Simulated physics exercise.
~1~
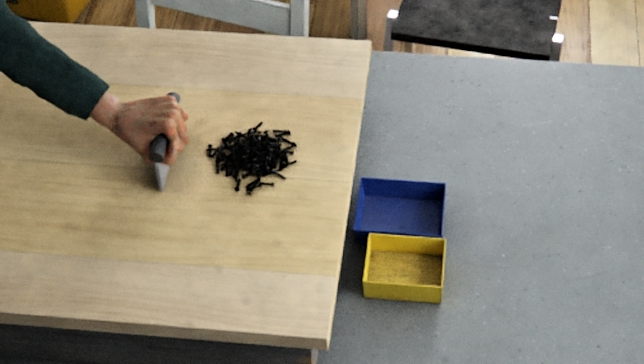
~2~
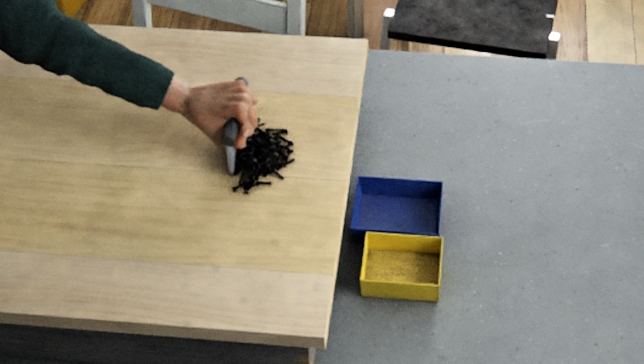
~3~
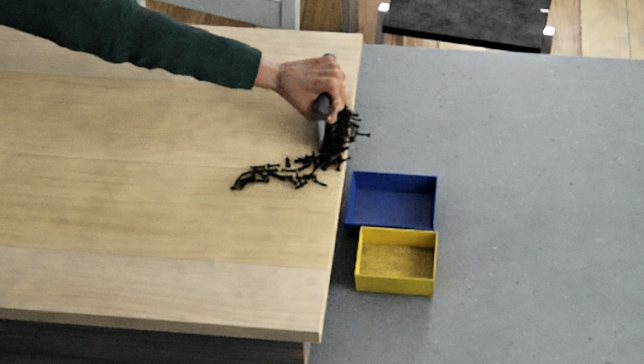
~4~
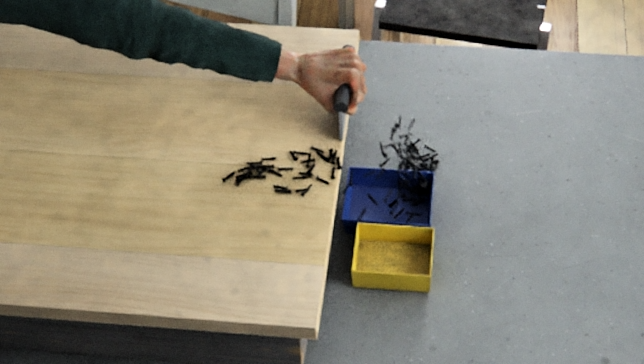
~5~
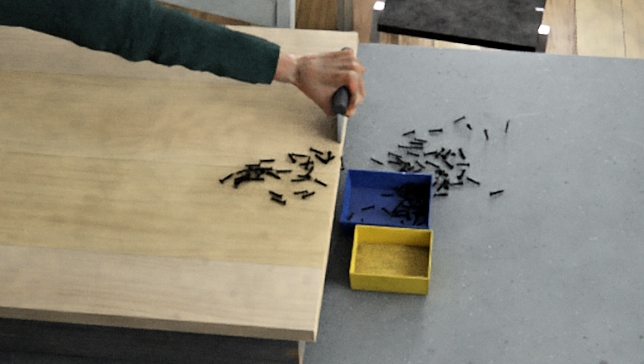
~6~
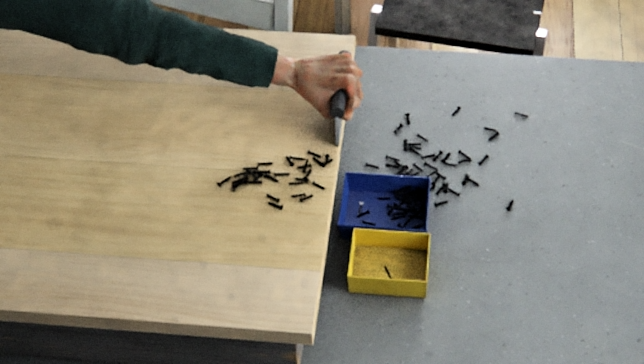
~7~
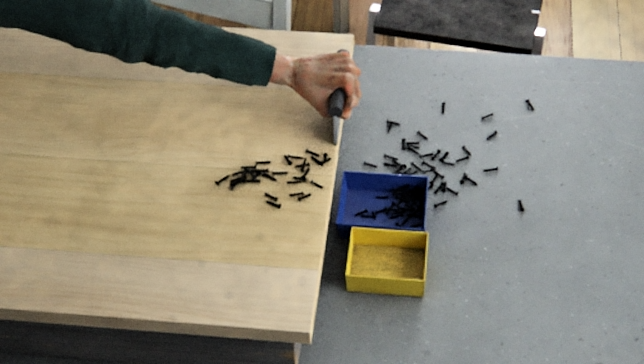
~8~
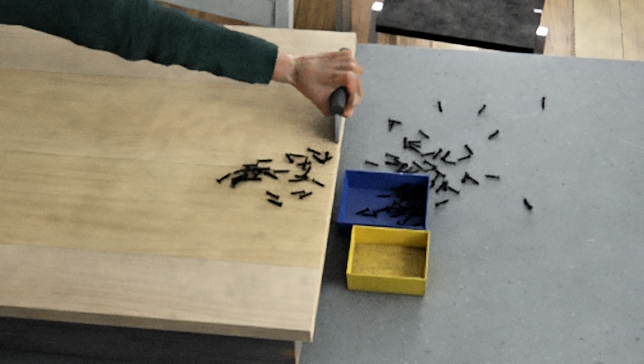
The clip opens on a heap of small black screws on a pale wooden tabletop, with a hand in a dark green sleeve holding a scraper to their left. A blue tin and a yellow tin sit beyond the table's right edge on a grey surface. The hand drives the blade into the heap and pushes it rightward, stretching it toward the edge. The scraper stops at the edge as many screws spill over. Some land in the blue tin, while more scatter across the grey surface, and others stay on the tabletop. The yellow tin ends up looking empty.
